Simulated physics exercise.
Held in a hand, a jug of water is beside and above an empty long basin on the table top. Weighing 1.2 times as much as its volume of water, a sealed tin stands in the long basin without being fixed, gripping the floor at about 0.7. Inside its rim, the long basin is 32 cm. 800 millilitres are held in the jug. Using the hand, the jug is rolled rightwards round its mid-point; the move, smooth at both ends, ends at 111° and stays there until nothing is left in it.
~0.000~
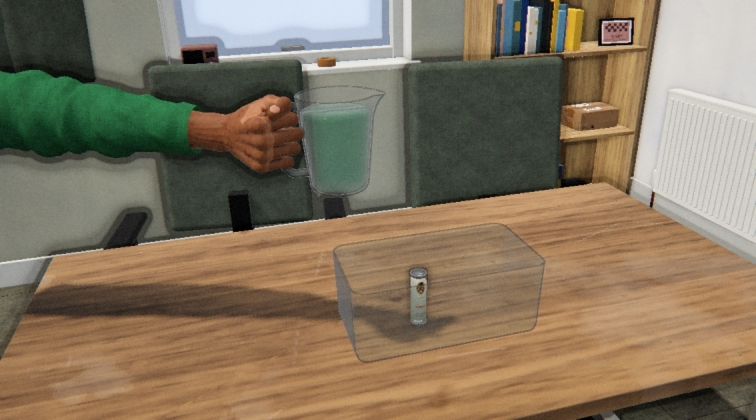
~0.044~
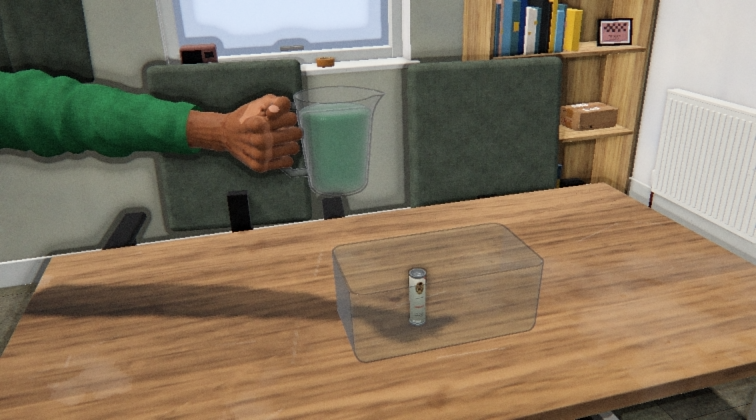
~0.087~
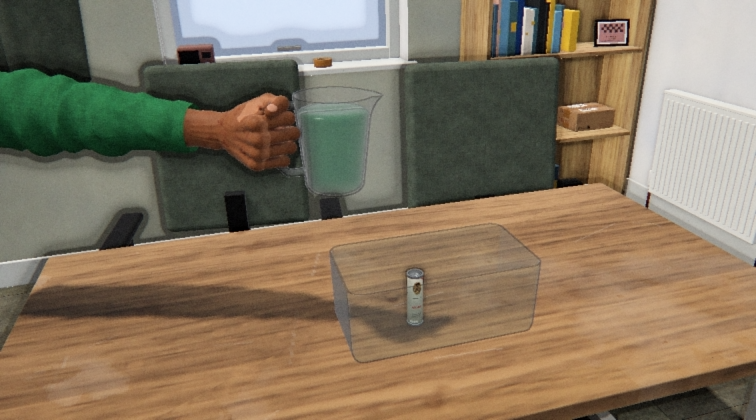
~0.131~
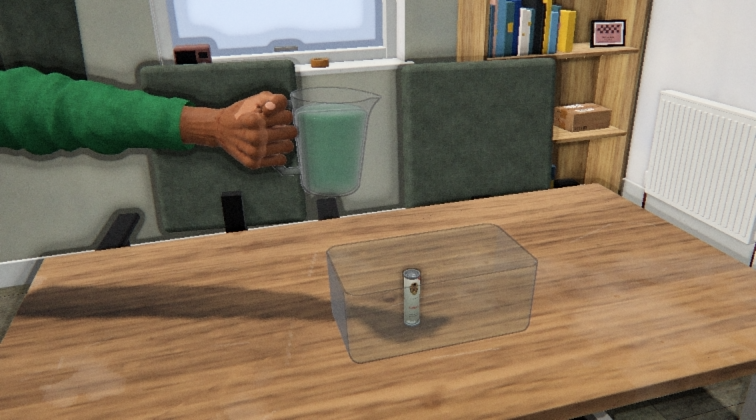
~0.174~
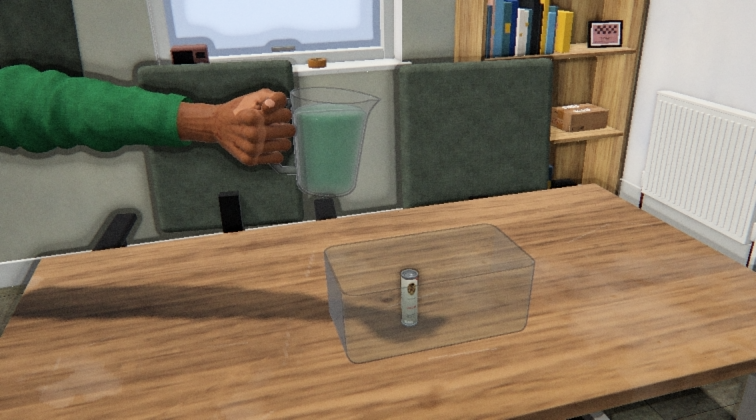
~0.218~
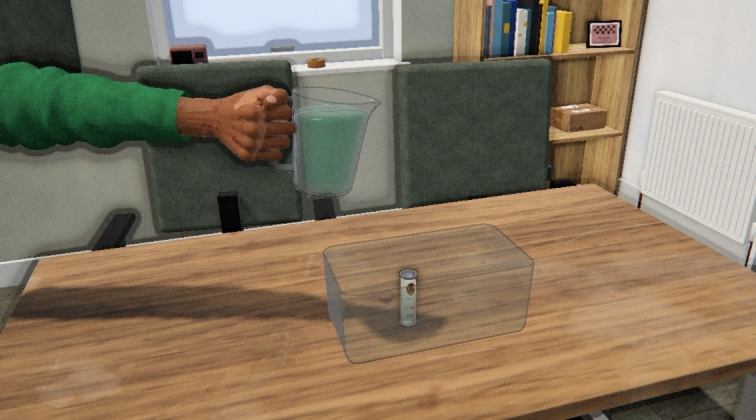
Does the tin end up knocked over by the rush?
No.
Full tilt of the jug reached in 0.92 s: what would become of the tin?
Result: Tin still standing.
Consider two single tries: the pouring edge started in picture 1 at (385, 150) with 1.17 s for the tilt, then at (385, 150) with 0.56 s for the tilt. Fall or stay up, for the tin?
Trial 1 - tin tips; trial 2 - tin tips.
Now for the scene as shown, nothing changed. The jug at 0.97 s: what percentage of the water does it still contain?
Roughly 26 per cent.
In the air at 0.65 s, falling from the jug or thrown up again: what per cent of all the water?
Estimate: Some 16 % of the total.
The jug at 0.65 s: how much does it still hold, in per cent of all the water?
Roughly 82 per cent.
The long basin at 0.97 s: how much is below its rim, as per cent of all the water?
Some 46 percent.
Then, 0.65 s in, the tilt is 66° and 82 per cent is still to pour; the tin stands where it began.
Then, 0.97 s in, the tilt is 103° and 26 per cent is still to pour; the tin stands where it began.
Then, 1.31 s in, the tilt is 111° and 0 per cent is still to pour; the tin stands where it began.
Then, 1.67 s in, the tilt is 111° and 0 per cent is still to pour; the tin stands where it began.
Finally, the tin stands where it began.
